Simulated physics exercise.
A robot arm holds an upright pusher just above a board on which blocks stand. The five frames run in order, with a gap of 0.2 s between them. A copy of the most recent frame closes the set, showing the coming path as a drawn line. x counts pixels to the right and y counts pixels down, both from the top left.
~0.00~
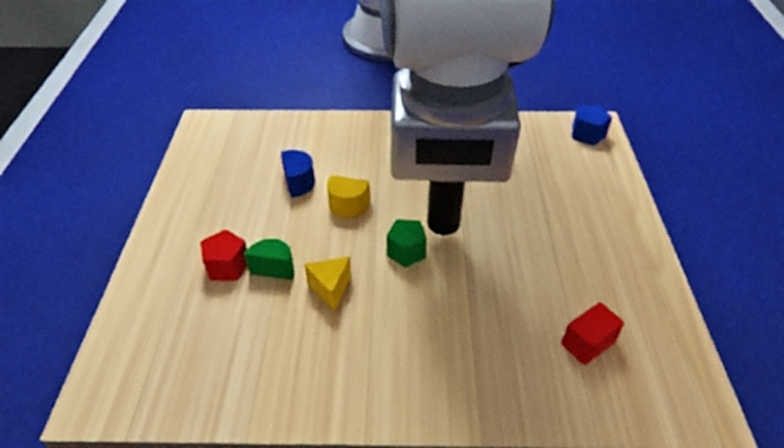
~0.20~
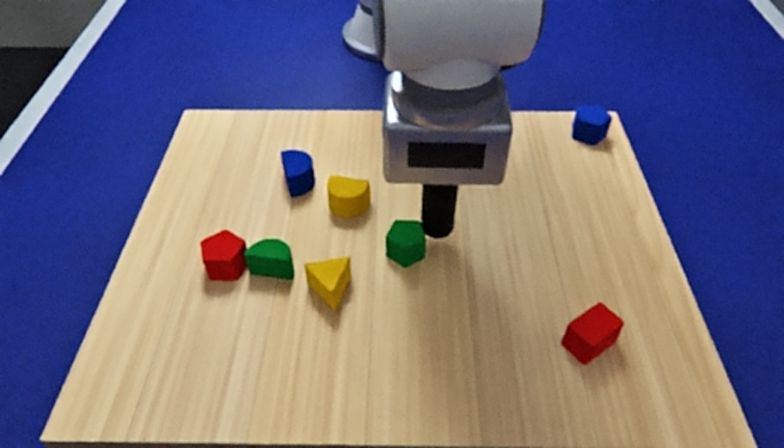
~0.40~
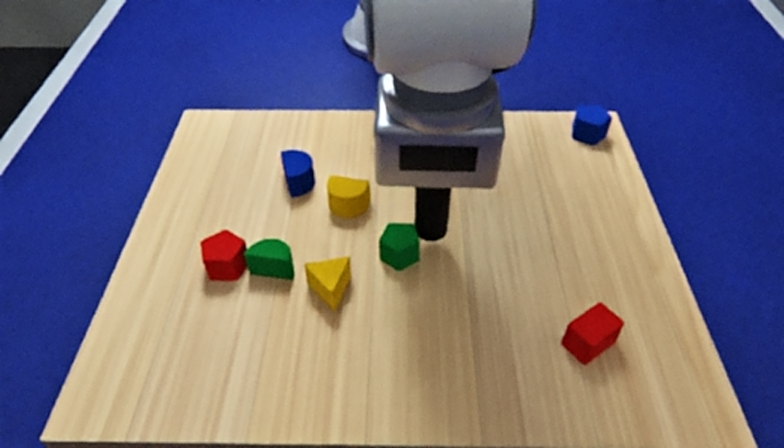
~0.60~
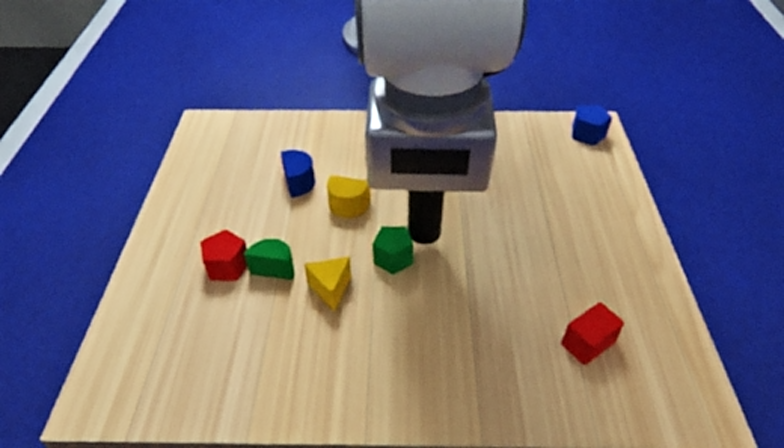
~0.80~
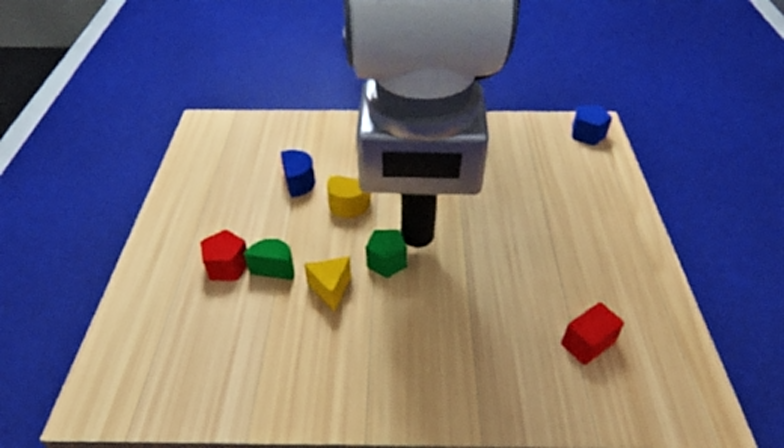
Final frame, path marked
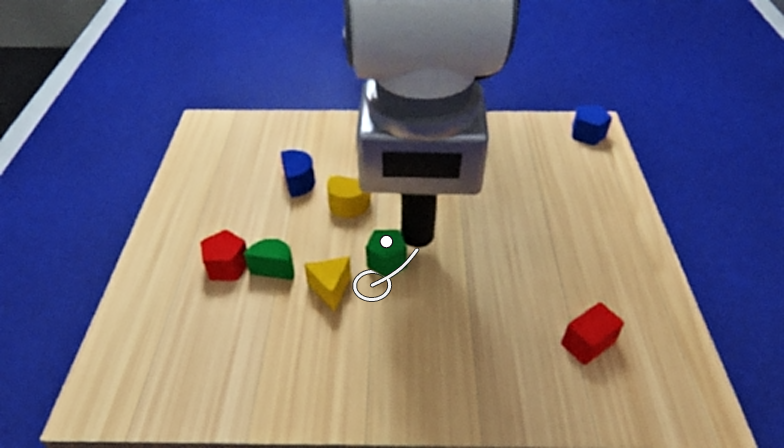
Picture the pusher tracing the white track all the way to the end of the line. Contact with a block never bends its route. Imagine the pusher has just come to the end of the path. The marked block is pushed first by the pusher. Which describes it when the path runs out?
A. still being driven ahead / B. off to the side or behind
A.
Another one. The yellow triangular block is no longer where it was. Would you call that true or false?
That claim is true.
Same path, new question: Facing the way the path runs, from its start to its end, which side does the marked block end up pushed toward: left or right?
It goes toward the right-hand side.
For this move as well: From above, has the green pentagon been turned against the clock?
No, that is not how it ends up.
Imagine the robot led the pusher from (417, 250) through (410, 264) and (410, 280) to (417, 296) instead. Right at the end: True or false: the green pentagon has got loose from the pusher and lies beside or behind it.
The claim holds.
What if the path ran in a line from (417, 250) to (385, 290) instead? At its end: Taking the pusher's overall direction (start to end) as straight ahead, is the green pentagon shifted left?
No.
The drawn path runs from (417, 250) over (406, 263) and (391, 275) to (372, 285); the dot is on the green pentagon.
The first path, step by step. Halfway along, pusher at (399, 256); yellow triangular block at (323, 272), turned 10° anticlockwise; green pentagon at (361, 255), turned 30° clockwise.
At the end, pusher at (371, 271); yellow triangular block at (298, 276), turned 40° anticlockwise; green pentagon at (331, 261), turned 55° clockwise.
